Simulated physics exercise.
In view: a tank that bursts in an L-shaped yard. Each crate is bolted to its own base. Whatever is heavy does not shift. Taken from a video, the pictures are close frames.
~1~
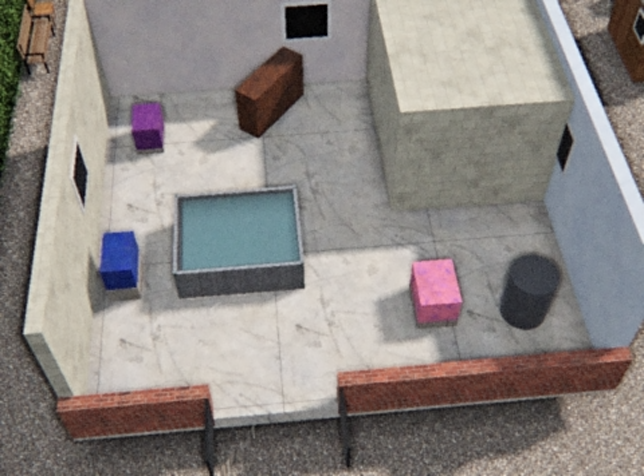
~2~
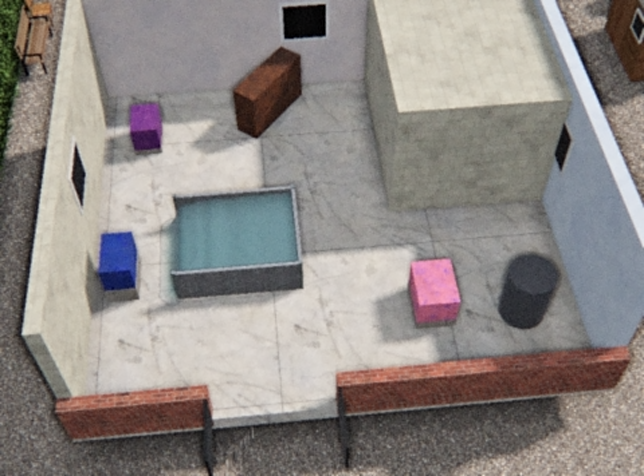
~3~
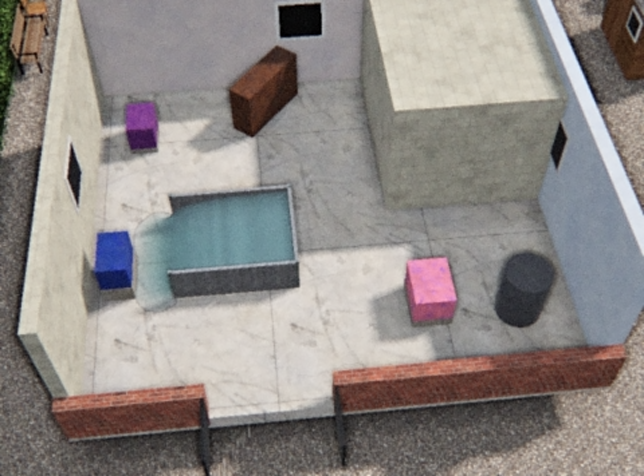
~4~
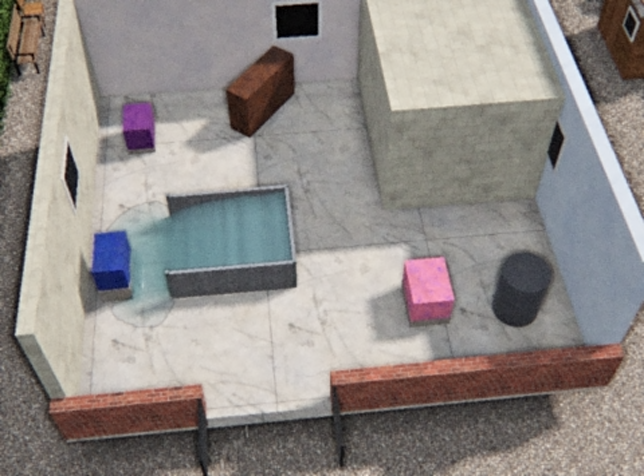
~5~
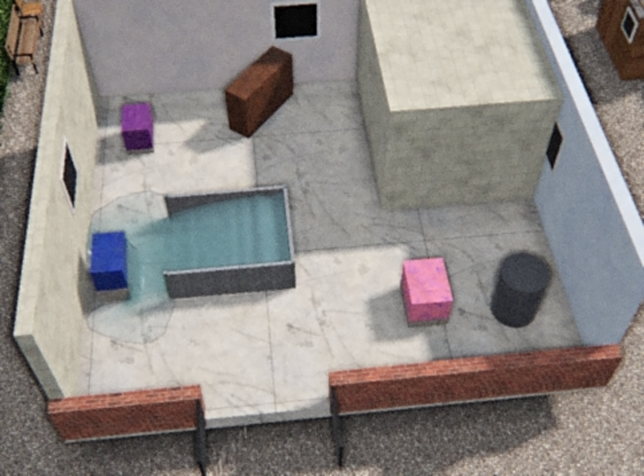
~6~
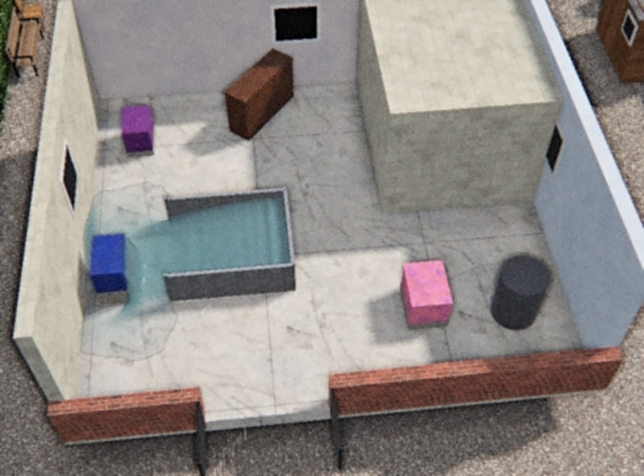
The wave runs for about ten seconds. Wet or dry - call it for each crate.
Calls: Purple crate - wet; pink crate - dry; blue crate - wet.
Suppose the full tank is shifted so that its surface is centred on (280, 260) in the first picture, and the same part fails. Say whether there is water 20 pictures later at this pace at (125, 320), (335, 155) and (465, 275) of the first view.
First drenched; next unwetted; last unwetted.
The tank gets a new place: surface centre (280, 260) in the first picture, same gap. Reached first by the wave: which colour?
Blue one.
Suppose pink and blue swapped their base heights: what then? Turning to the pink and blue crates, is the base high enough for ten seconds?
Summary: Pink crate is left untouched, blue crate is inundated.
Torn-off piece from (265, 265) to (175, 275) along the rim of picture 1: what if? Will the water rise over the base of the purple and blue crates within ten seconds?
So the purple crate remains untouched while the blue crate remains untouched.
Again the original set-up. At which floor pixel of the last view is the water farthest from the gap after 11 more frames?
The wet edge reaches furthest near (101, 101).
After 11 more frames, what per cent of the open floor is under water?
That works out at 25 %.
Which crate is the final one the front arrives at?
The answer here is the crate marked pink.
A moment on, water covers 15 % of the floor; the purple crate not reached, the pink crate not reached, the blue crate water round its plinth.
Next, water covers 25 % of the floor; the purple crate water round its plinth, the pink crate not reached, the blue crate water round its plinth.
Then, water covers 45 % of the floor; the purple crate water round its plinth, the pink crate not reached, the blue crate water round its plinth.
Later, water covers 75 % of the floor; the purple crate water round its plinth, the pink crate water round its plinth, the blue crate water round its plinth.
In the end, water covers 95 % of the floor; the purple crate was topped, the pink crate stayed above the water, the blue crate was topped.
